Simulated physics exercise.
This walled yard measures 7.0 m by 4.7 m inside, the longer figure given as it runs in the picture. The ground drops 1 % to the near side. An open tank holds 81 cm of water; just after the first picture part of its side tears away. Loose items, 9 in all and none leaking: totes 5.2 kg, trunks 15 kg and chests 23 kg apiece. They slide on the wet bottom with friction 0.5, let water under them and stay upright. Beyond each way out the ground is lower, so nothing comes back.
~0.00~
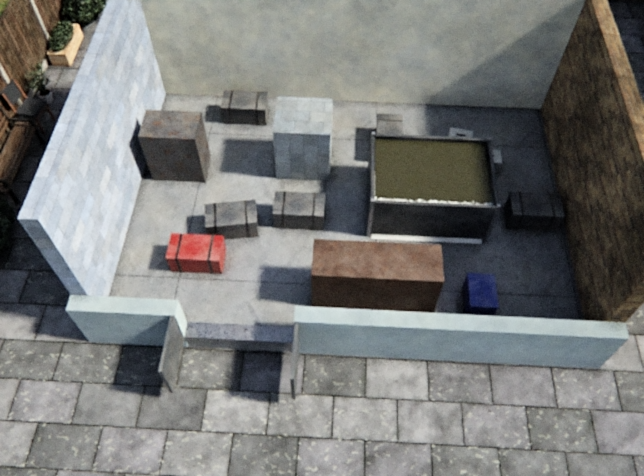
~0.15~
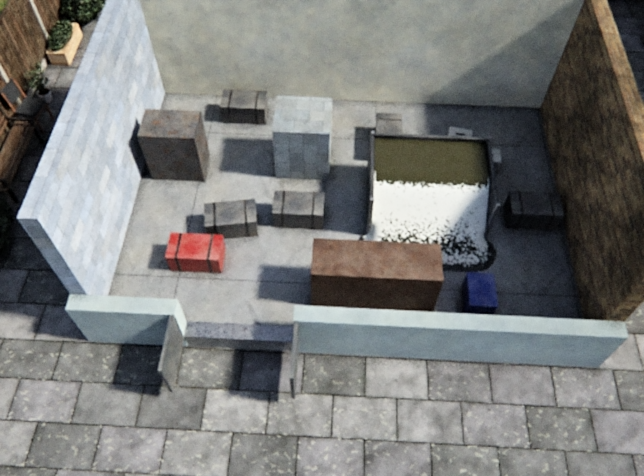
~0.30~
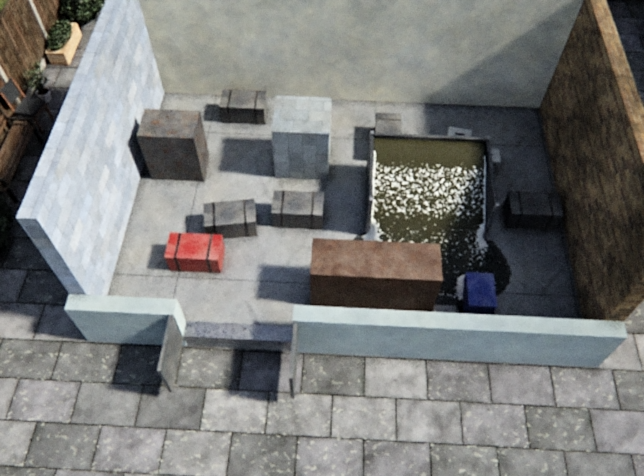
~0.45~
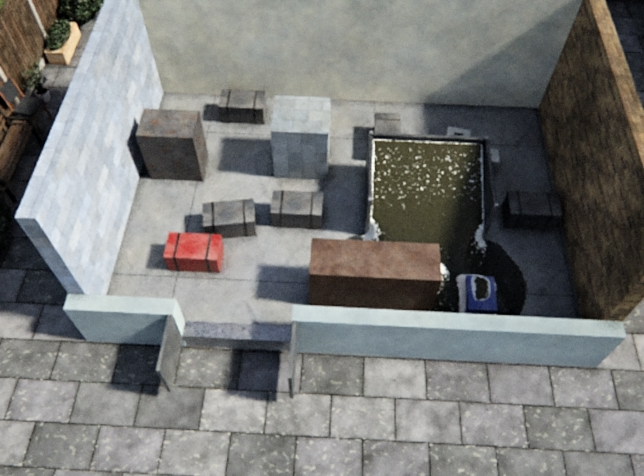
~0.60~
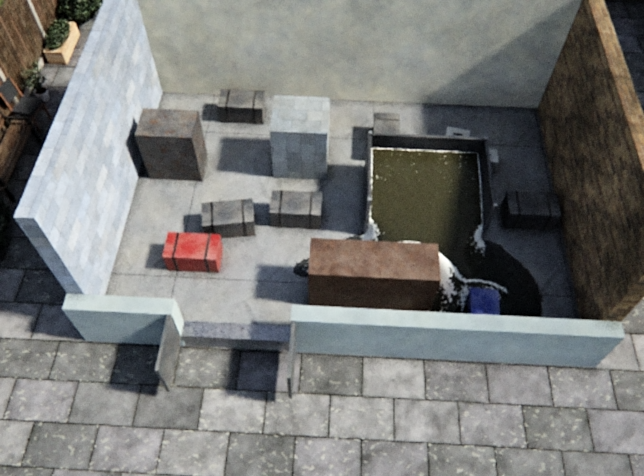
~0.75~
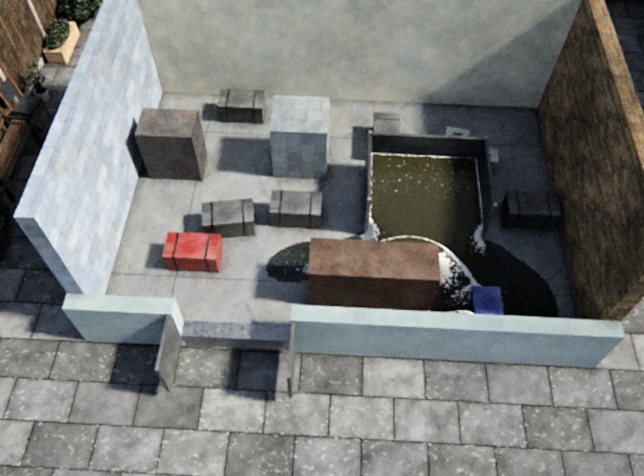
Water burst from the near side of an open tank in a walled yard and spread around the long brown block, nudging the blue chest slightly while the red trunk and other boxes stayed put.
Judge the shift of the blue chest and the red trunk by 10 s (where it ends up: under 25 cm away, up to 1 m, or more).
Blue chest ends far away; red trunk gets carried off.
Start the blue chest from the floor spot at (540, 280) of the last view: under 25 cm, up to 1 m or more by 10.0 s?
It gets carried off.
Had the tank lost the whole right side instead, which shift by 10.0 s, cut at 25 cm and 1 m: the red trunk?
In that case the red trunk slides a little.
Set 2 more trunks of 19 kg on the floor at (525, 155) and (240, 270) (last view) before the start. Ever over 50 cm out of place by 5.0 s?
In that order: More, more.
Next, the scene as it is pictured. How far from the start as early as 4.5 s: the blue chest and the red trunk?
Roughly 400 and 40 cm by then.
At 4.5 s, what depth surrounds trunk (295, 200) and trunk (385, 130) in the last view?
About 1 and 2 cm.
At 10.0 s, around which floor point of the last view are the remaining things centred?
At about (318, 150).
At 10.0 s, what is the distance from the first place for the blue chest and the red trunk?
Roughly 350 and 140 cm.
After 2.0 s the blue chest is near (568, 247), 1.5 m from its start, afloat; the red trunk is near (141, 256), 0.7 m from its start, aground; 0 of 9 are out; 1 afloat.
After 4.5 s the blue chest is near (494, 101), 3.9 m from its start, afloat; the red trunk is near (181, 224), 0.4 m from its start, afloat; 0 of 9 are out; 3 afloat.
After 7.0 s the blue chest is near (426, 104), 3.7 m from its start, aground; the red trunk is near (261, 200), 1.3 m from its start, afloat; 0 of 9 are out; 5 afloat.
After 10.0 s the blue chest is near (426, 104), 3.7 m from its start, aground; the red trunk is near (274, 208), 1.4 m from its start, afloat; 0 of 9 are out; 8 afloat.
